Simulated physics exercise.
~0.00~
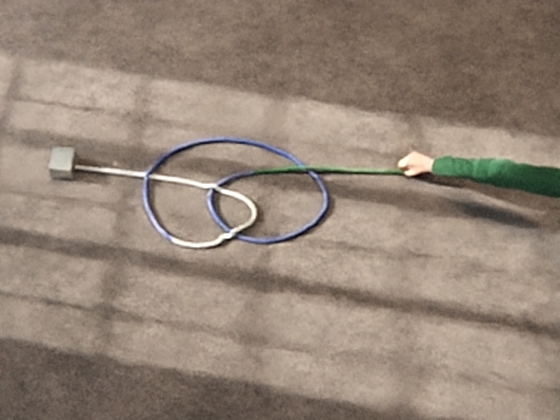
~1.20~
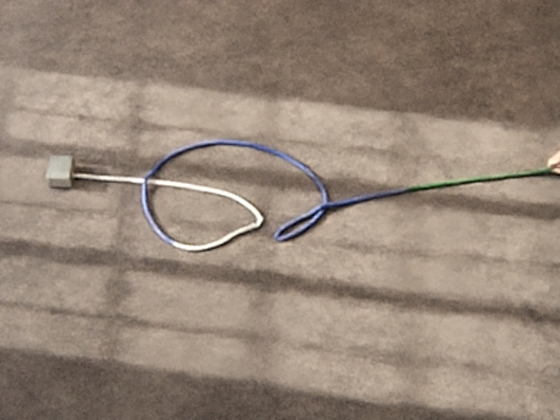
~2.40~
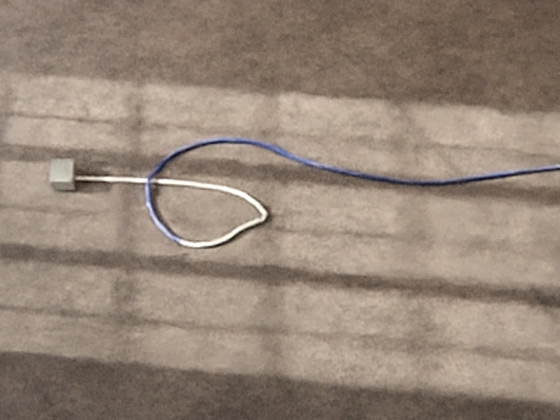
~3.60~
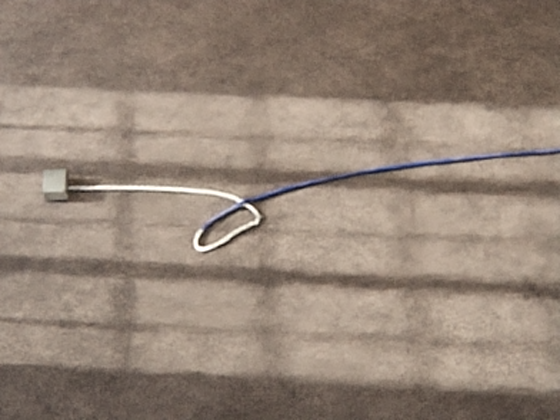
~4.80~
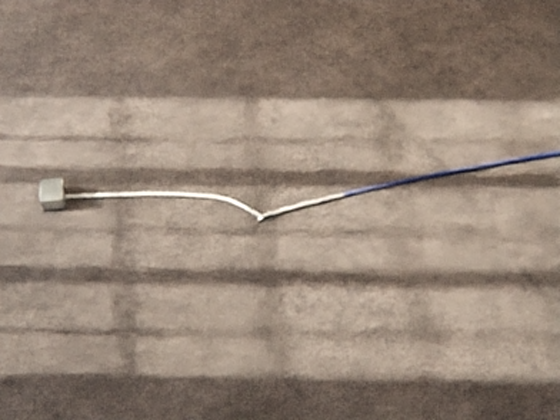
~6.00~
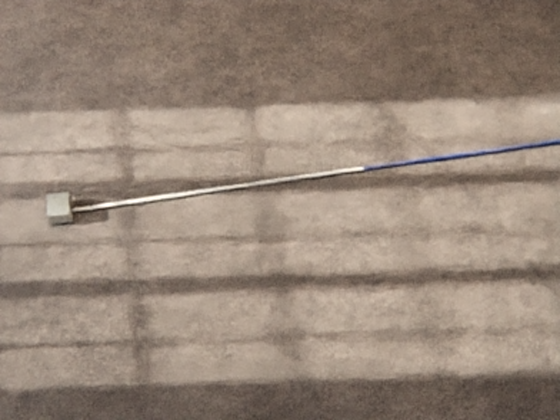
A hand in a green sleeve pulled the green end of a looped white, blue and green rope to the right across the floor, and the loops shrank and came undone until the rope stretched straight from the small gray block at left.
